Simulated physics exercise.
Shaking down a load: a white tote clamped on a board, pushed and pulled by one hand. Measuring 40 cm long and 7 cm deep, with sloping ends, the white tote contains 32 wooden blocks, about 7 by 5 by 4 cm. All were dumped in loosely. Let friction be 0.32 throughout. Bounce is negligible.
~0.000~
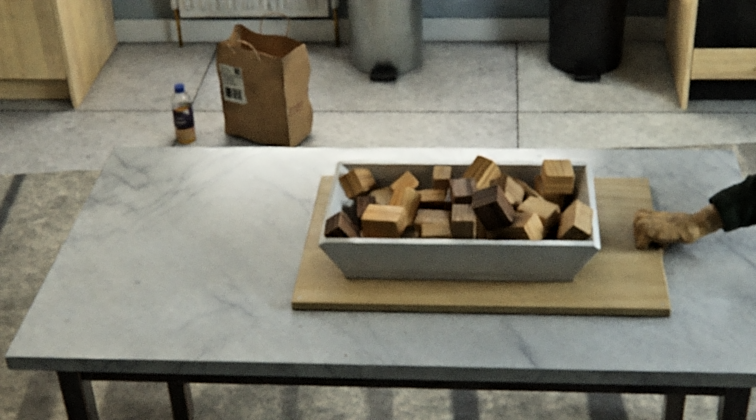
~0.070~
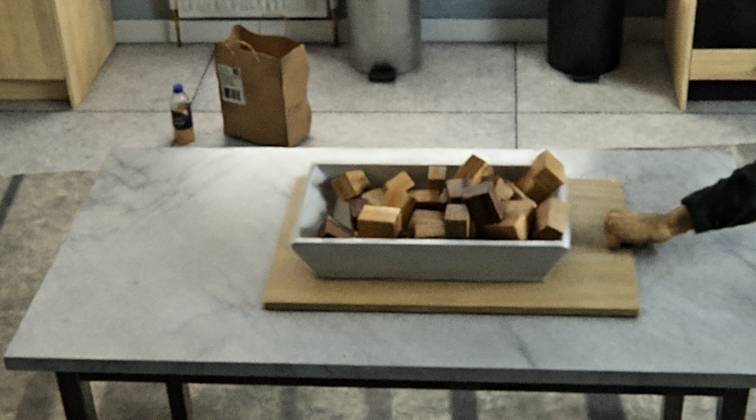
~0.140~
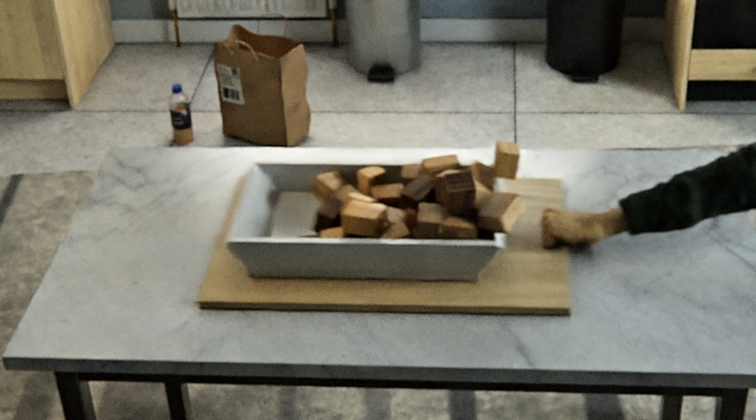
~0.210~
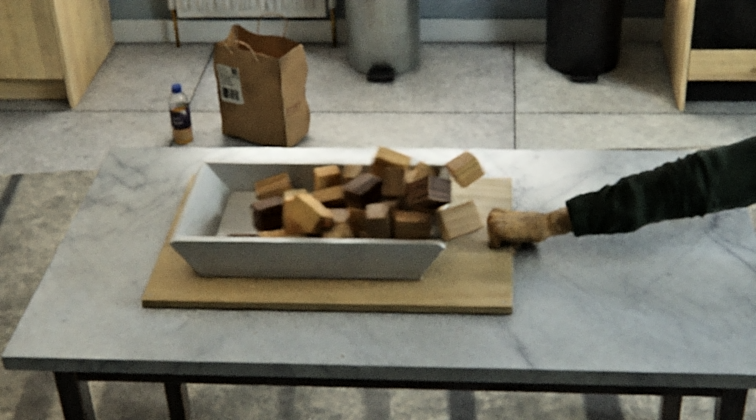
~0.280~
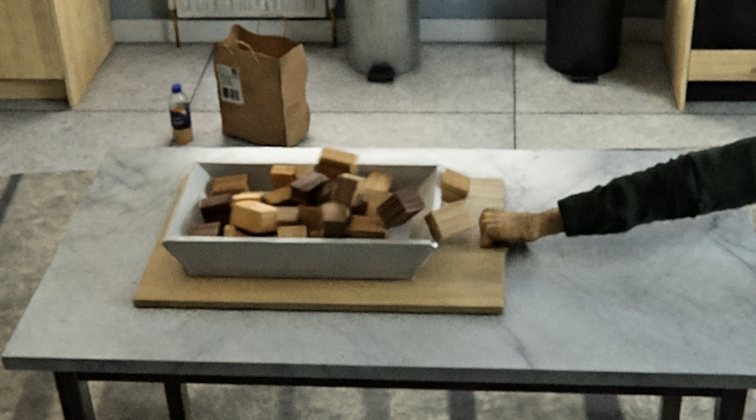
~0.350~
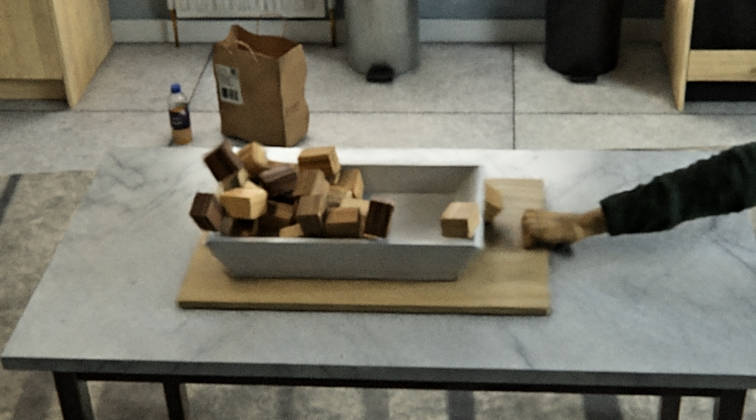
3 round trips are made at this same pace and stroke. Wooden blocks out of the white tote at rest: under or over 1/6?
Spilled share: Above one sixth.
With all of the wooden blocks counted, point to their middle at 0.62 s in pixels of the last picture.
Roughly (446, 208).
After 0.62 s, 7 of 32 out of the white tote.
After 0.96 s, 12 of 32 out of the white tote.
After 1.43 s, 18 of 32 out of the white tote.
Outcome (at 2.03 s), 19 of 32 out of the white tote. Asked share, 19 of 32, 59 per cent.
